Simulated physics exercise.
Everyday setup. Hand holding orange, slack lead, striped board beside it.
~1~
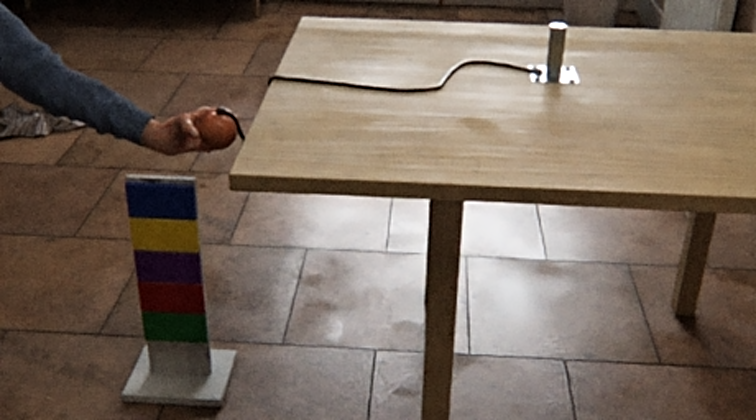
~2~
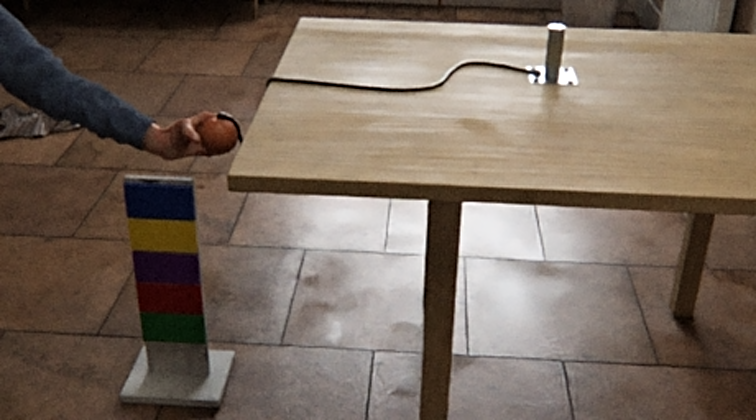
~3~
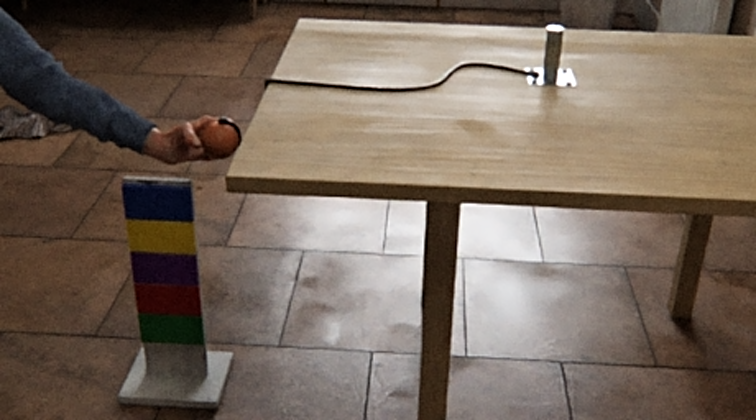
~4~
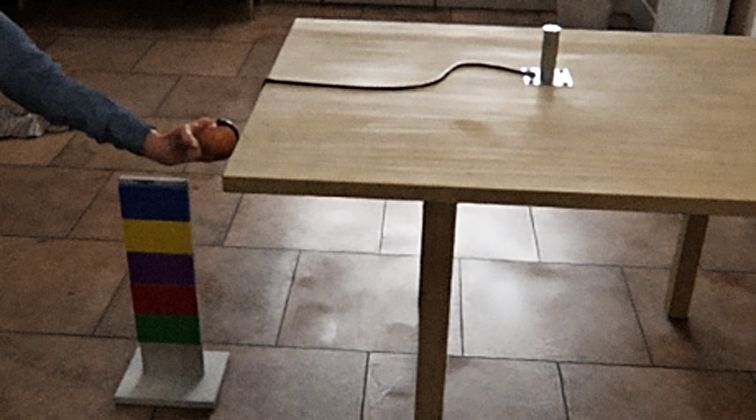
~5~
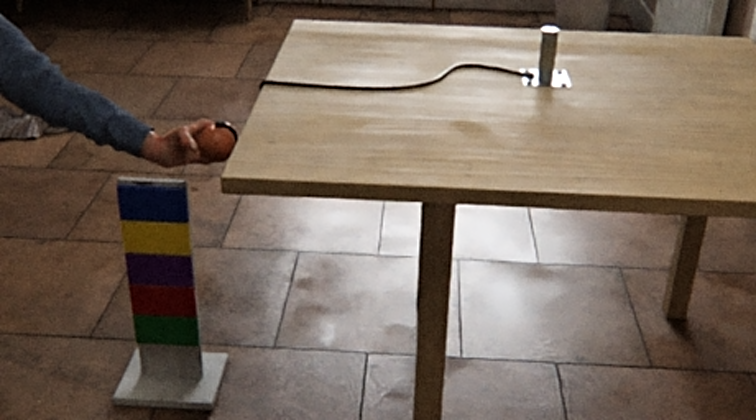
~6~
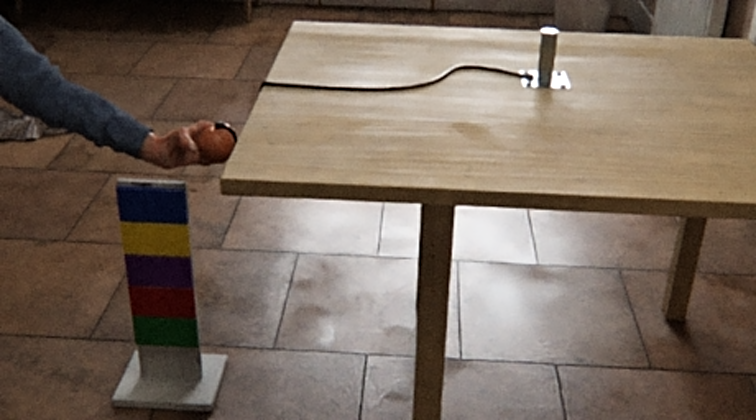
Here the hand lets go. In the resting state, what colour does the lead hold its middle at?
Its middle is held at purple.
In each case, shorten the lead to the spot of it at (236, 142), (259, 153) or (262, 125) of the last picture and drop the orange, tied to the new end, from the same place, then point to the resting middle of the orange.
The three cuts give roughly (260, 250), (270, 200) and (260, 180) respectively.
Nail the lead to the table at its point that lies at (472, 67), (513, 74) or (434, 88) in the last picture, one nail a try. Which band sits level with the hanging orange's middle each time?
Try by try: Purple, then purple, then yellow.
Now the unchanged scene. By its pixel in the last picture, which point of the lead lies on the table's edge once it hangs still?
(305, 87).
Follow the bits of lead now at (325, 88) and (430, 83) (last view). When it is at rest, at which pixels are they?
(288, 76) for the first, (396, 77) for the second.
Soon after, orange near (229, 275); level with purple.
After that, orange near (311, 256); level with purple.
And then, orange near (252, 264); level with purple.
In the end, orange near (270, 261); level with purple. Its middle rests at the purple band.
